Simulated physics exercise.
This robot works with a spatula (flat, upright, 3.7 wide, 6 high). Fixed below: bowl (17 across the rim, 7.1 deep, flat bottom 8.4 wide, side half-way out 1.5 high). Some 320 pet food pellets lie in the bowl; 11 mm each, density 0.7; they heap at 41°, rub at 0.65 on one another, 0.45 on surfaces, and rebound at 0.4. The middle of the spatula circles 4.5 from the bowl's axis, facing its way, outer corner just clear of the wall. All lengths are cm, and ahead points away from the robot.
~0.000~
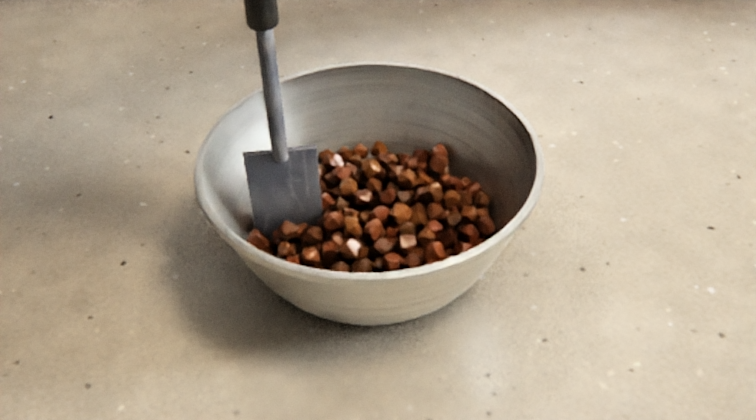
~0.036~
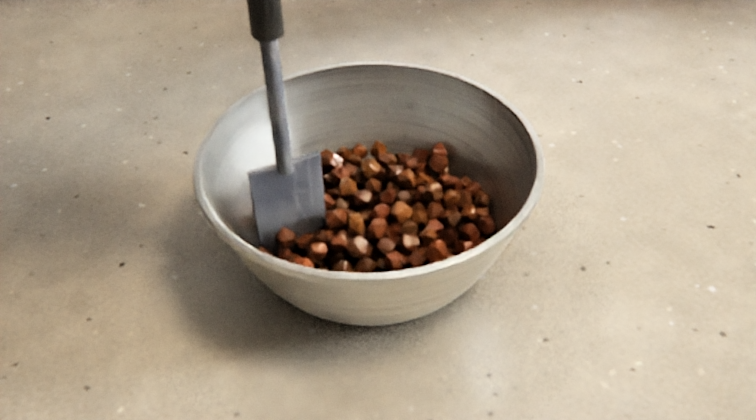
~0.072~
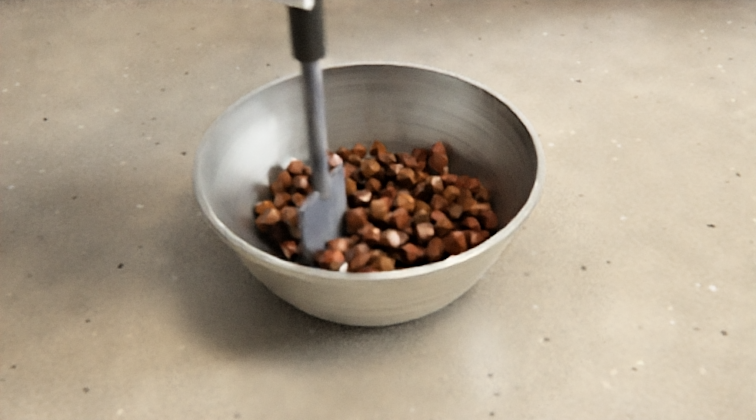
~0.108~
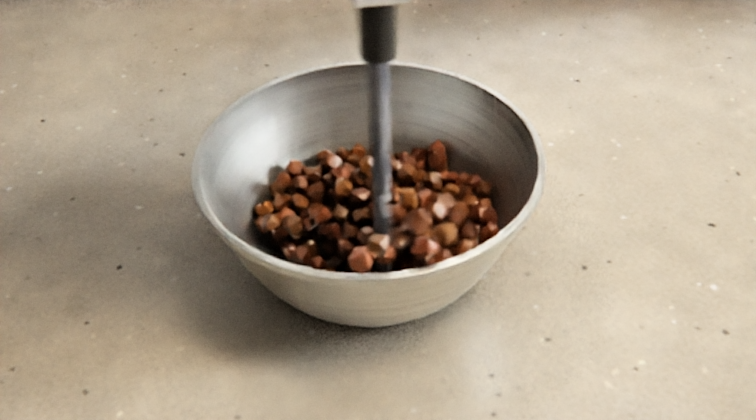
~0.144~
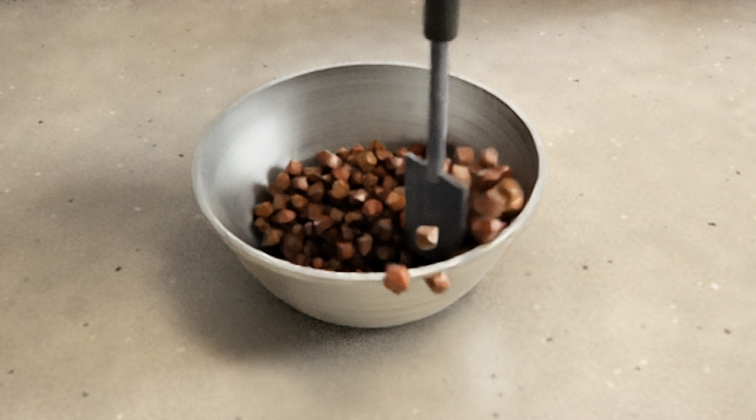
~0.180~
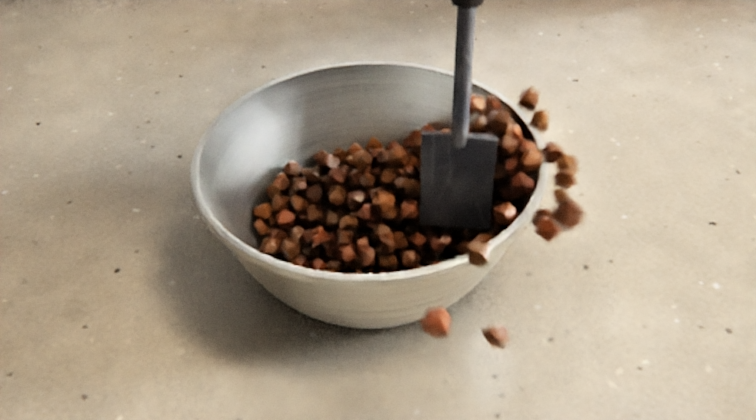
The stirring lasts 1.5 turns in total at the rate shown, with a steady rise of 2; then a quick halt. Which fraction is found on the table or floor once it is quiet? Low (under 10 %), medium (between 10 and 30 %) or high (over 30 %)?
On the table or floor the share is medium, between 10 and 30 %.
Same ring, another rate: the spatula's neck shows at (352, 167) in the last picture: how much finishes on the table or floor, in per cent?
About 0 per cent.
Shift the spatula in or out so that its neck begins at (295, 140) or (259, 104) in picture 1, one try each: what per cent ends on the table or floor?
Some 15 and 0 per cent.
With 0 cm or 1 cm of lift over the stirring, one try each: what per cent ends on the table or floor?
Some 35 and 25 per cent.
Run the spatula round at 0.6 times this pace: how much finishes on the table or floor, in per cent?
About 5 per cent.
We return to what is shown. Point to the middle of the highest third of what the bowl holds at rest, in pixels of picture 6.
Near (400, 226).
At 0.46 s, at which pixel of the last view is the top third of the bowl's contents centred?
At about (391, 262).
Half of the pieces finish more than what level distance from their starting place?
Some 5 cm.
After 0.32 s, 305° round, highest piece 10 above the table; 279 in the bowl, 14 on the table or floor, 28 in flight or on the tool.
After 0.46 s, 88° round, highest piece 9 above the table; 255 in the bowl, 53 on the table or floor, 13 in flight or on the tool.
After 0.74 s, 180° round, highest piece 5 above the table; 250 in the bowl, 71 on the table or floor.
After 1.44 s, 180° round, highest piece 5 above the table; 250 in the bowl, 71 on the table or floor.
In the end, 250 in the bowl, 71 on the table or floor. That is 22 % on the table or floor.
